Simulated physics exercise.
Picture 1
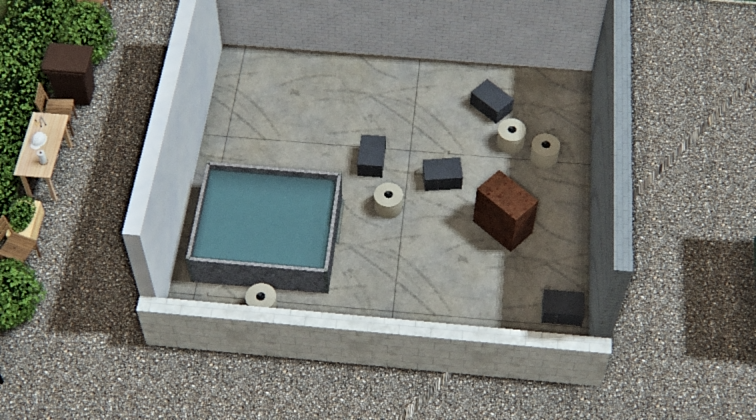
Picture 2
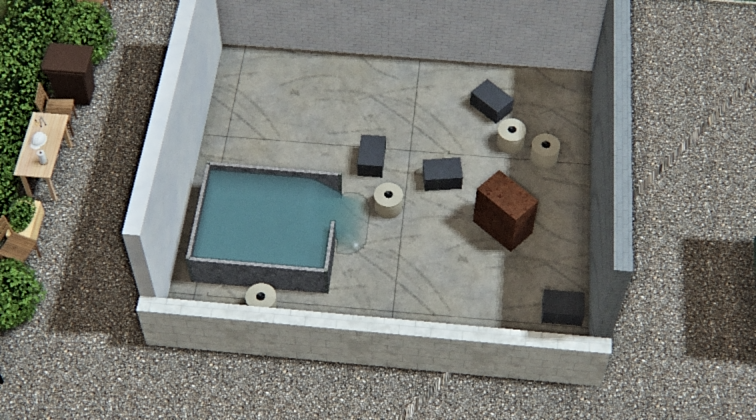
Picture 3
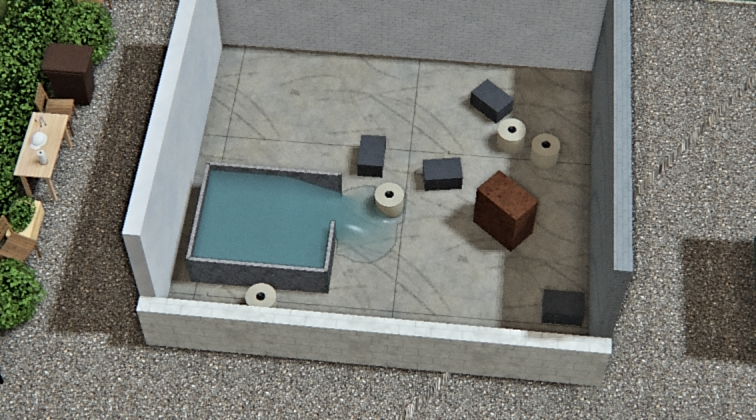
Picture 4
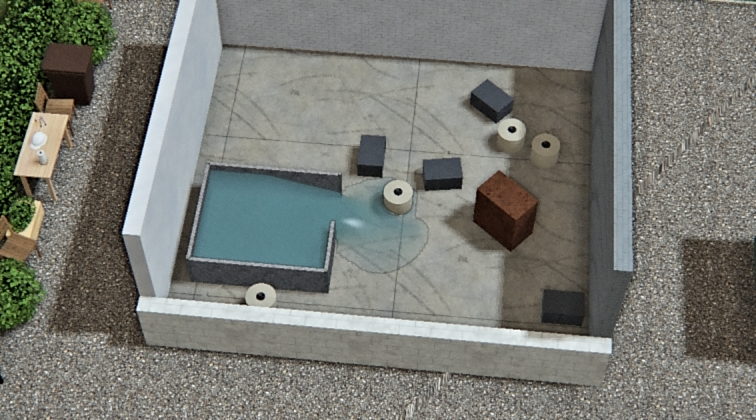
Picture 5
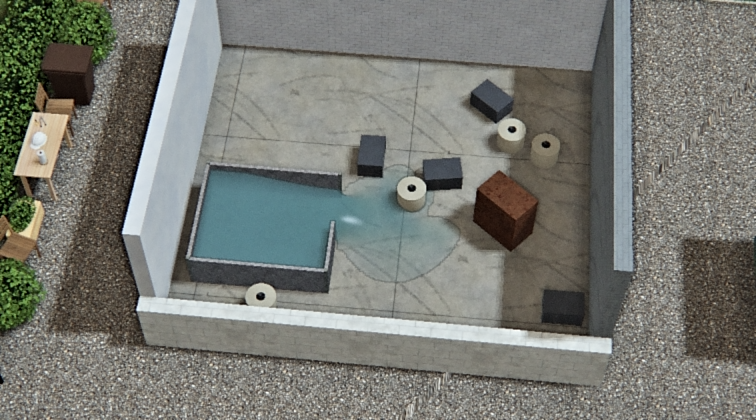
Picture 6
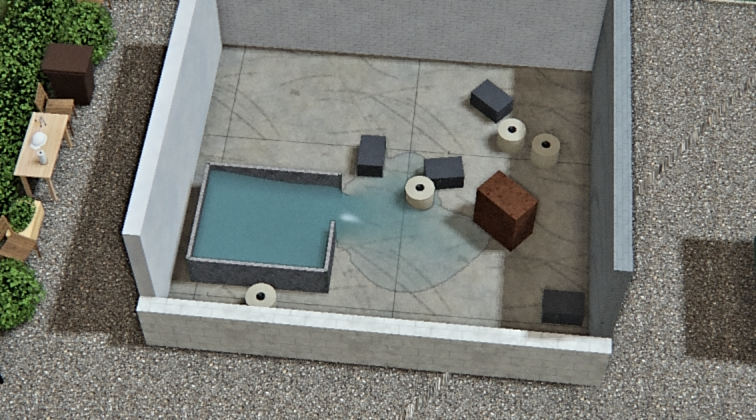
To begin with, a square pool of water sits full in a walled yard among dark crates, pale round tubs and a rusty brown block. Water then pours through a gap in the pool's right side and spreads over the floor, and the nearest tub slides a short way right.
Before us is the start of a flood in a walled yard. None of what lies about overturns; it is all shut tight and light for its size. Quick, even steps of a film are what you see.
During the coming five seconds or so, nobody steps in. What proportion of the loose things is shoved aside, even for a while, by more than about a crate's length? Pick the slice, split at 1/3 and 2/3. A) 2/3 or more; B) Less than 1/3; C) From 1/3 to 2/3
From 1/3 to 2/3 (C).
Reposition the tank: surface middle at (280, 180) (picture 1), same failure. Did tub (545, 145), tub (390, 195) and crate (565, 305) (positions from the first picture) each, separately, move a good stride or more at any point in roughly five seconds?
Taking them in turn: Got sent well off; got sent well off; kept near its start.
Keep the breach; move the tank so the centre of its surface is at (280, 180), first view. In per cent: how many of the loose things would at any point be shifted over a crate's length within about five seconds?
It comes to some 80 %.
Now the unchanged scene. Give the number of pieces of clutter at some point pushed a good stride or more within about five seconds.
5 in total.
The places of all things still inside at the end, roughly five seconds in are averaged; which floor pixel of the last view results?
Mean position: Approx. (476, 165) px.
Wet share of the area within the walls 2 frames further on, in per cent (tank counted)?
Estimate: 25 %.
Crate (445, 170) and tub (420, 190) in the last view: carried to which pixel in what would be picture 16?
Around (512, 137) and (525, 163).
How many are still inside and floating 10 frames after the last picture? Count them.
It comes to 0.
A moment on, 1 of 8 are well off their spots; 0 afloat.
Next, 2 of 8 are well off their spots; 0 afloat.
Later, 5 of 8 are well off their spots; 3 afloat.
In the end, 5 of 8 are well off their spots, and 5 have been at some point; 4 afloat.
